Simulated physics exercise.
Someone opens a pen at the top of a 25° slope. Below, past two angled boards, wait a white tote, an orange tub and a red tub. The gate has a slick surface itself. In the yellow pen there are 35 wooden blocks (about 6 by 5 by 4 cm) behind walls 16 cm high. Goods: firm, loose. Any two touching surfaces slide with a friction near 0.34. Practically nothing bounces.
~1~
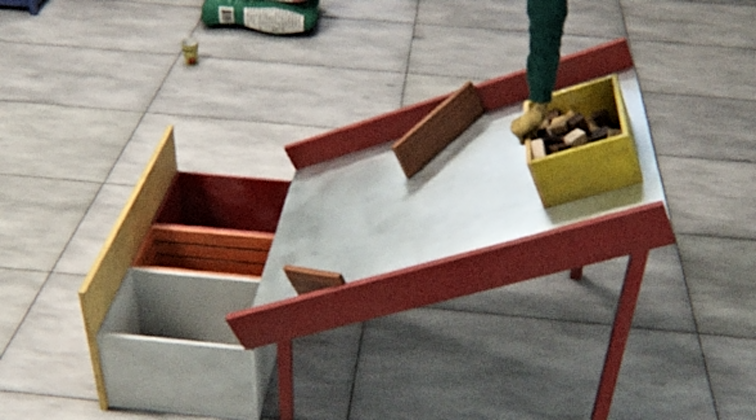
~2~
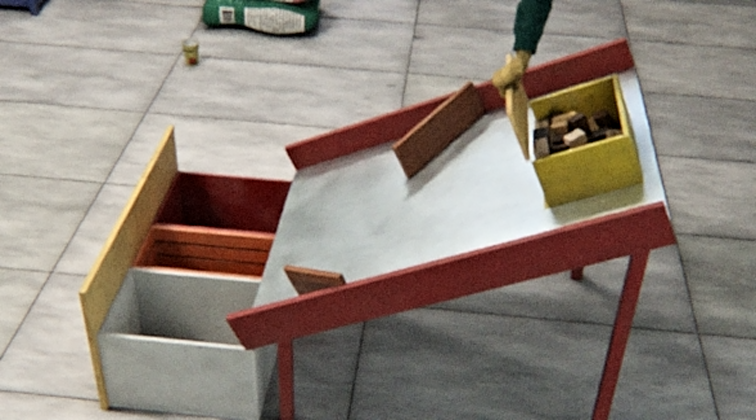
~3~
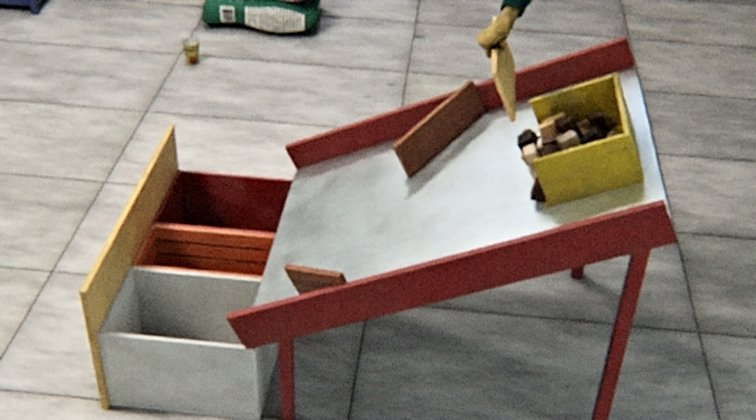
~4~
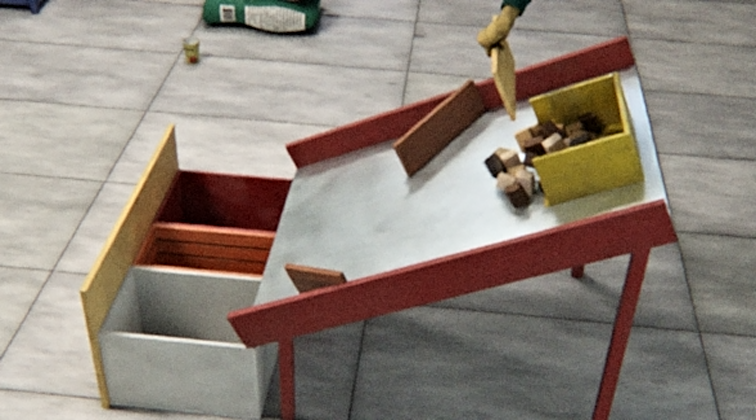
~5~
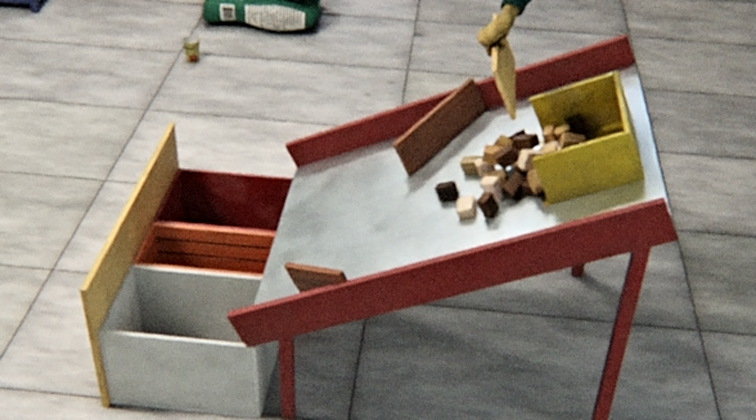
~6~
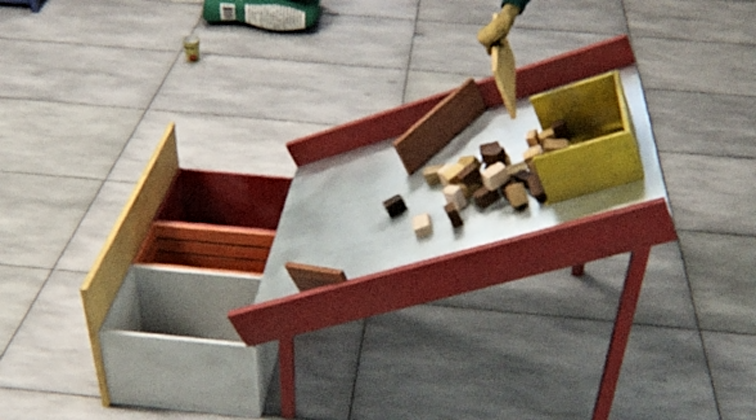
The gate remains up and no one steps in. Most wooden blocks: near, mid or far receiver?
Mid.
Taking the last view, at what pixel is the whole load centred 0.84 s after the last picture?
Somewhere near (239, 253) in the last picture's pixels.
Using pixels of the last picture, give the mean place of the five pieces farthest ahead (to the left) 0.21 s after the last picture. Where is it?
The five leading pieces sit around (349, 218) in the last view.
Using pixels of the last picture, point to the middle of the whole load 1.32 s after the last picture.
I'd put the middle close to (177, 306) in the last view.
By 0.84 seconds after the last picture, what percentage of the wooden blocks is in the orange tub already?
By that time, roughly 35 percent.
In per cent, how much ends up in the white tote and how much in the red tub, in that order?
About 25 and 10 per cent.
Then, 0.21 s after the last picture, 1 still in the yellow pen and 34 on the slope.
Then, 0.48 s after the last picture, 1 in the white tote, 1 in the orange tub, 29 on the slope and 4 in the air.
Then, 0.84 s after the last picture, 5 in the white tote, 13 in the orange tub, 1 in the red tub, 15 on the slope and 1 in the air.
Outcome (1.32 s after the last picture), 8 in the white tote, 24 in the orange tub and 3 in the red tub.
